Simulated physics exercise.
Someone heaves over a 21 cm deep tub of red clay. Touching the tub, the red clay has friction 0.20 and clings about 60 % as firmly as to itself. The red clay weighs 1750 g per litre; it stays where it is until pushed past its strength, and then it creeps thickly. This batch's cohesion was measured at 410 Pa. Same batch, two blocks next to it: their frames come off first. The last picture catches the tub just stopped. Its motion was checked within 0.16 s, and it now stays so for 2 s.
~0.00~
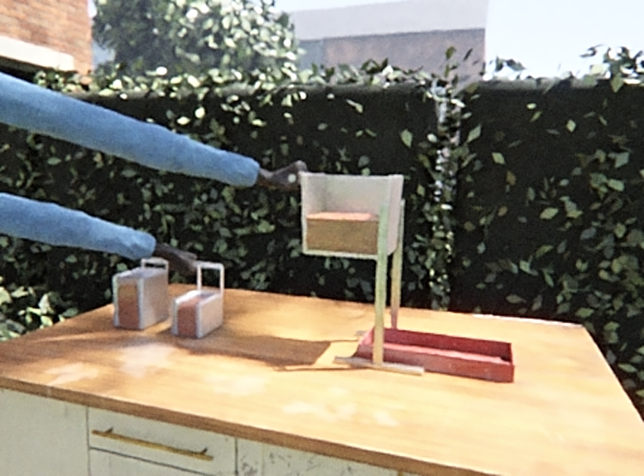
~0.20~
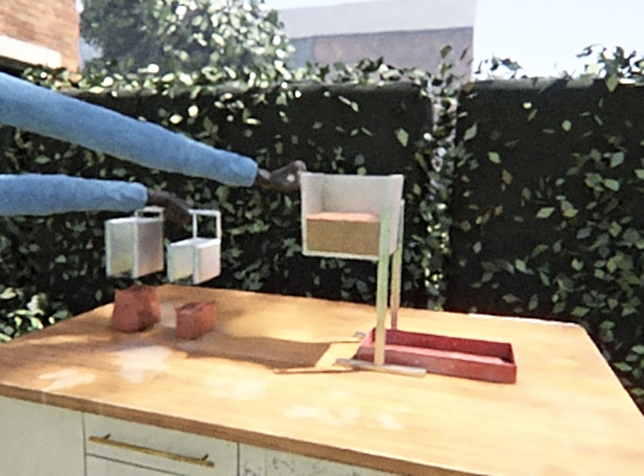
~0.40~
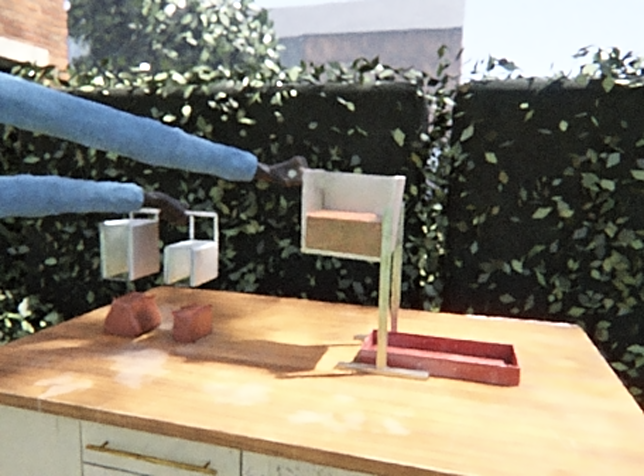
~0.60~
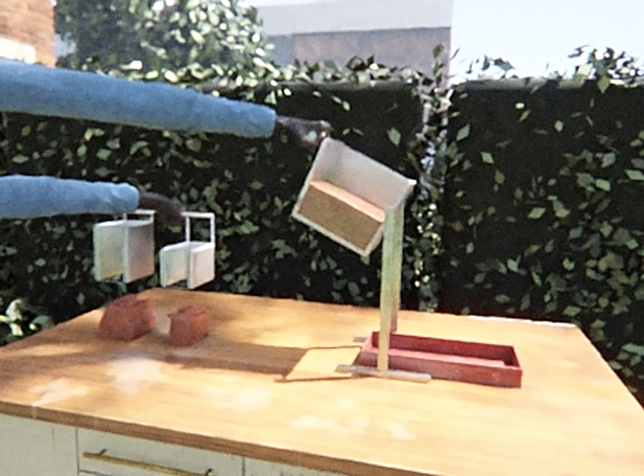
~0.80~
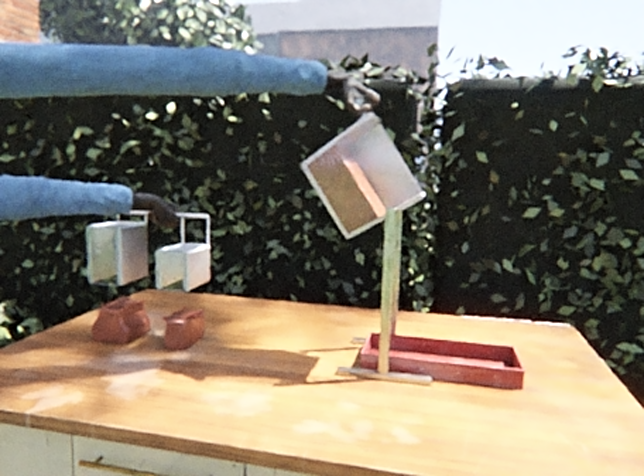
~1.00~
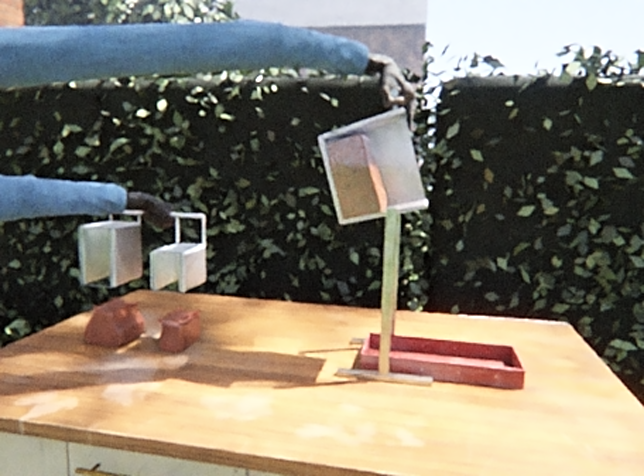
We see one gloved hand lift two pale open boxes off two red clay blocks on a table, the left block slumping lower, while another hand tilts a raised tub of red clay steeply to the right above a red tray.
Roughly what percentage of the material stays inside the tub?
100 %.
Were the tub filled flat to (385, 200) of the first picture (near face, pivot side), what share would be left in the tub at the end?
Then roughly 100 %.
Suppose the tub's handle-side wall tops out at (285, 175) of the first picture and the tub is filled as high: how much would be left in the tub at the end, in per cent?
I'd guess around 100 per cent remains.
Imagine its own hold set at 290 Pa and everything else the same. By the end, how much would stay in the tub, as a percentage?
Around 100 per cent.
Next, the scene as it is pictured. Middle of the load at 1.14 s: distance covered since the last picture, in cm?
The shift is near 2 cm.
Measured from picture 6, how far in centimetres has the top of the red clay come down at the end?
4 cm.
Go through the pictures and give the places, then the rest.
In the first picture, handle-side rim at (305, 175), tilt 0 degrees; highest point of the red clay at (355, 219); test blocks 14 cm, 9.0 cm high (left to right).
In the second picture, handle-side rim at (305, 175), tilt 0 degrees; highest point of the red clay at (356, 220); test blocks 12 cm, 9.0 cm high (left to right).
In the third picture, handle-side rim at (307, 172), tilt 3 degrees; highest point of the red clay at (310, 215); test blocks 11 cm, 9.0 cm high (left to right).
In the fourth picture, handle-side rim at (328, 141), tilt 26 degrees; highest point of the red clay at (313, 184); test blocks 10 cm, 9.0 cm high (left to right).
In the fifth picture, handle-side rim at (371, 116), tilt 56 degrees; highest point of the red clay at (332, 147); test blocks 10 cm, 9.0 cm high (left to right).
In the sixth picture, handle-side rim at (403, 112), tilt 74 degrees; highest point of the red clay at (357, 134); test blocks 10 cm, 9.0 cm high (left to right).
By 1.14 s, the tub is at 74 degrees and holds 100 %.
By 1.31 s, the tub is at 74 degrees and holds 100 %.
By 1.48 s, the tub is at 74 degrees and holds 100 %.
By 1.65 s, the tub is at 74 degrees and holds 100 %.
By 3.00 s, at the end, the tub is at 74 degrees and holds 100 %.
